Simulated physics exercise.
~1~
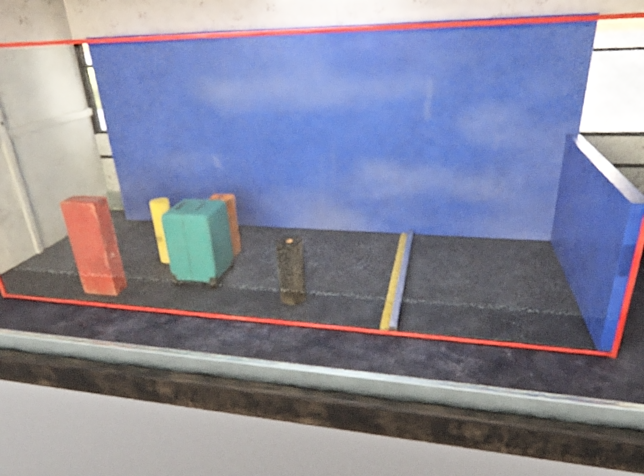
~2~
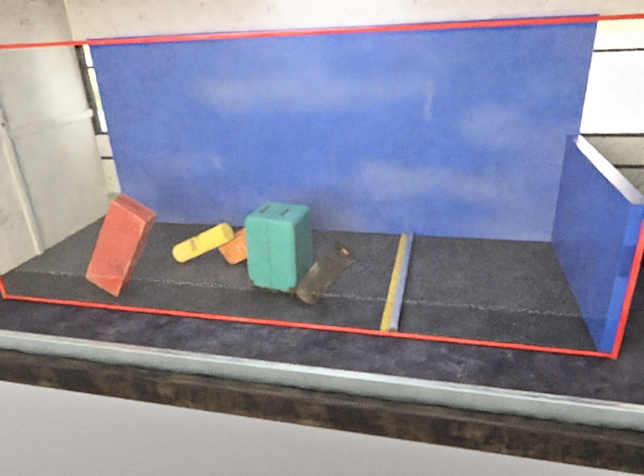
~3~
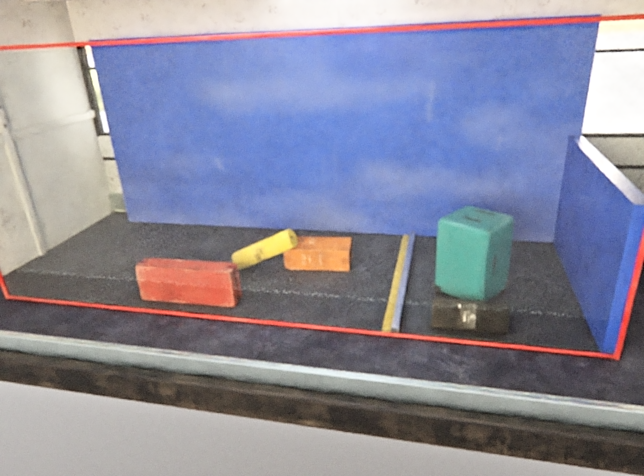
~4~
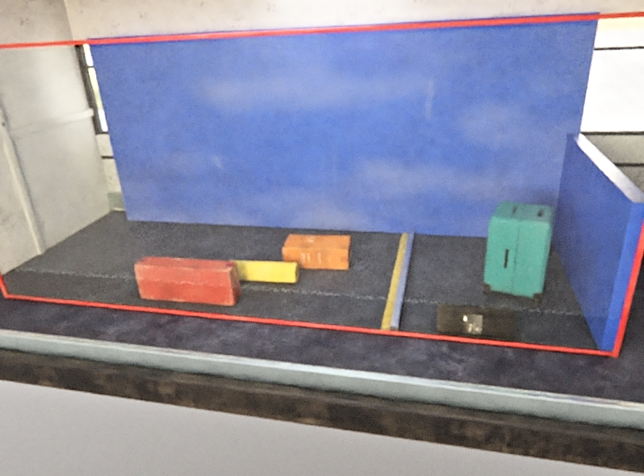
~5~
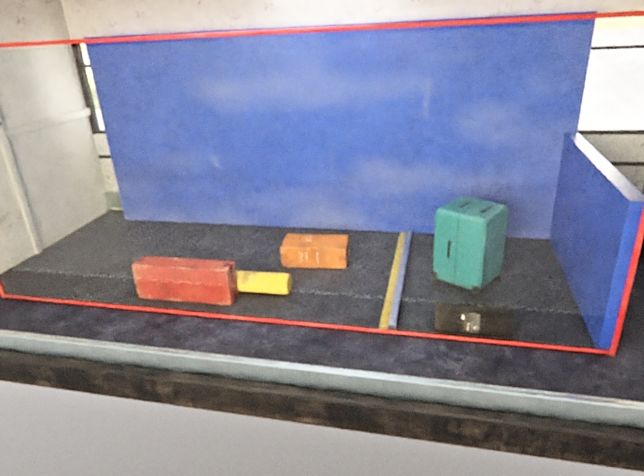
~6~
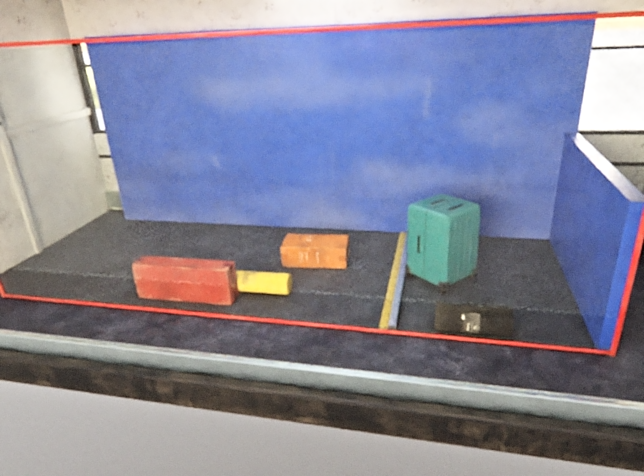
We see a teal wheeled case stay upright as it rolls right, then drifts back left, stopping just past the yellow line, while a black roll topples and ends beyond it and the red box, orange box and yellow roll fall and stop short.
